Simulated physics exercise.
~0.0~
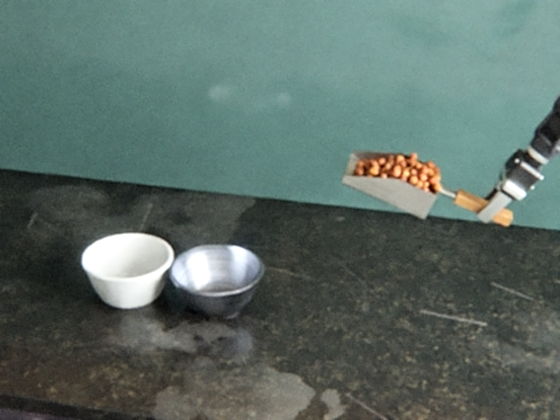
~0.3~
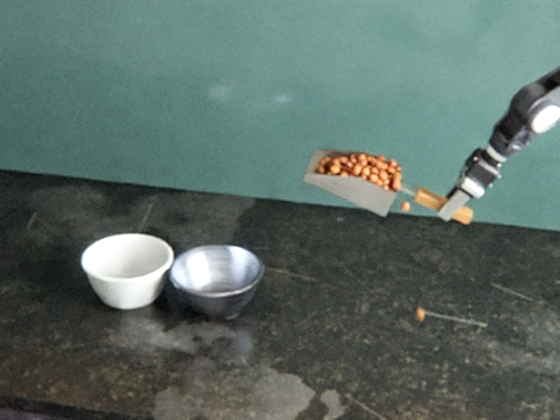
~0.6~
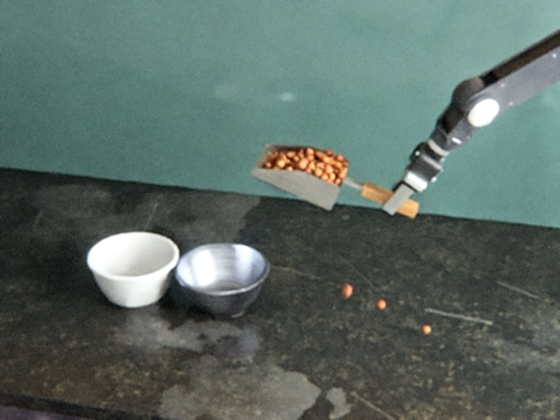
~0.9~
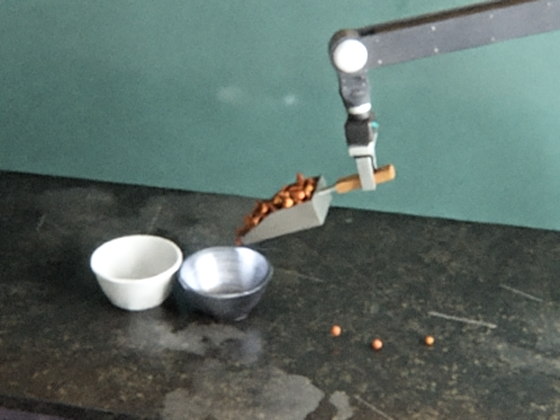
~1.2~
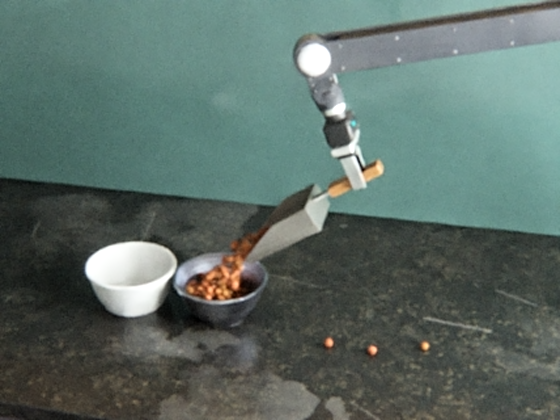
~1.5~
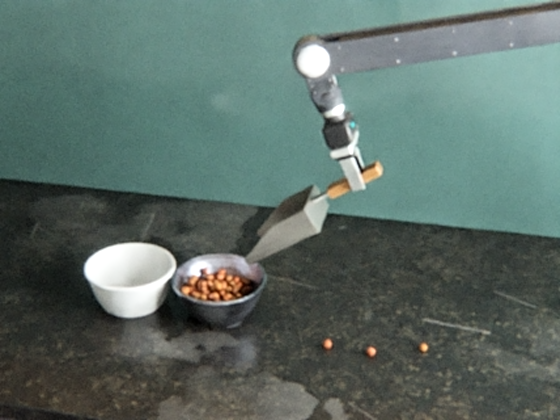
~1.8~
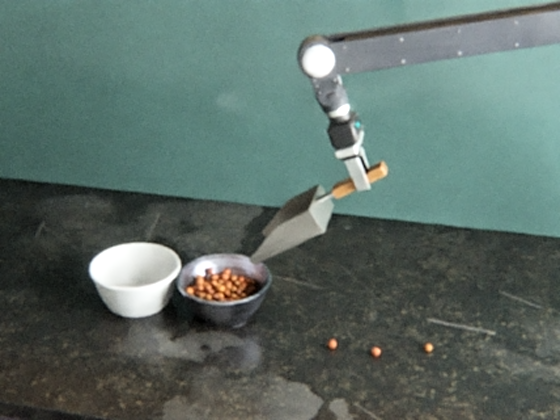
On a dark tabletop against a green wall, a robot arm carried a scoop heaped with hazelnuts leftward, dropping three on the table, then tipped the rest into the metal bowl beside an empty white one and held the emptied scoop still above it.
